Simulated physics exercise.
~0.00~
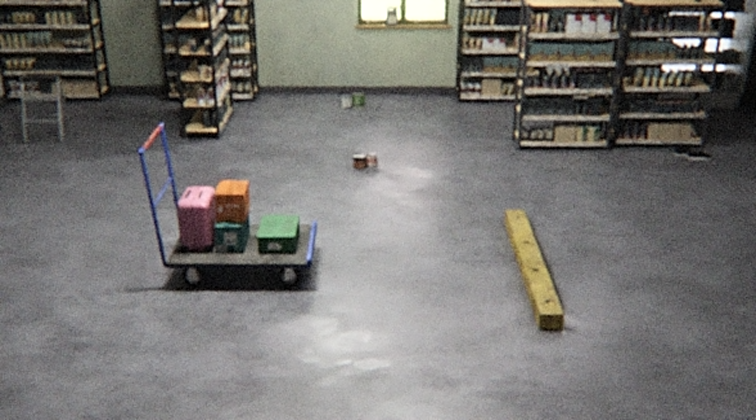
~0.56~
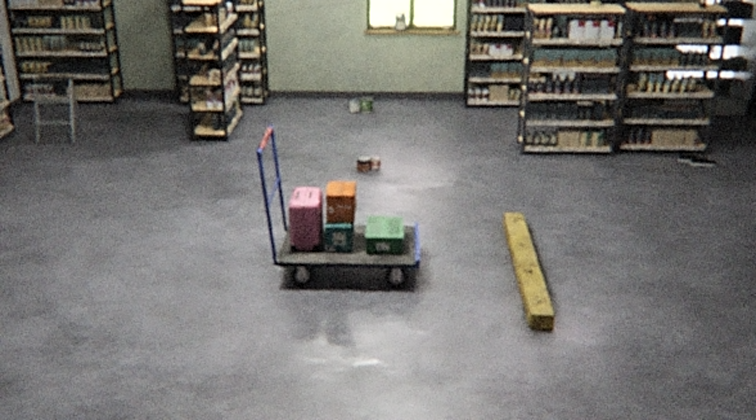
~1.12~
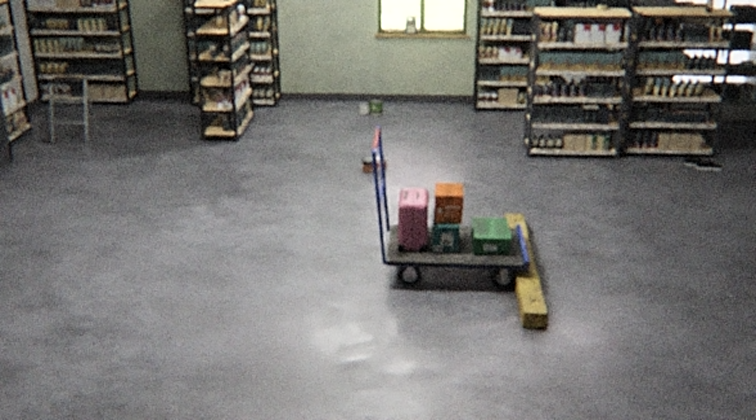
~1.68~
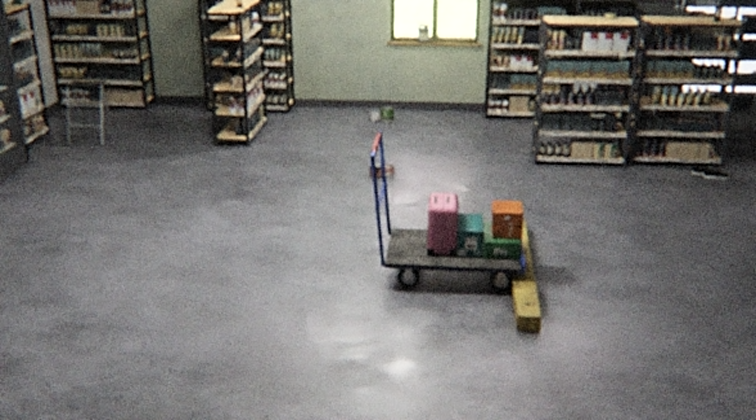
In a dim storeroom lined with stocked shelves, a blue-handled flat trolley stands on the grey floor, carrying an upright pink suitcase, an orange carton stacked on a teal parcel, and a green tote near its front end. The trolley rolls right across the open floor toward a long yellow beam, its load keeping its arrangement. It reaches the beam and stops there. The load shifts forward along the deck, and the orange carton turns onto its side. At the end, all four items remain aboard, bunched toward the right end, with the suitcase still upright.
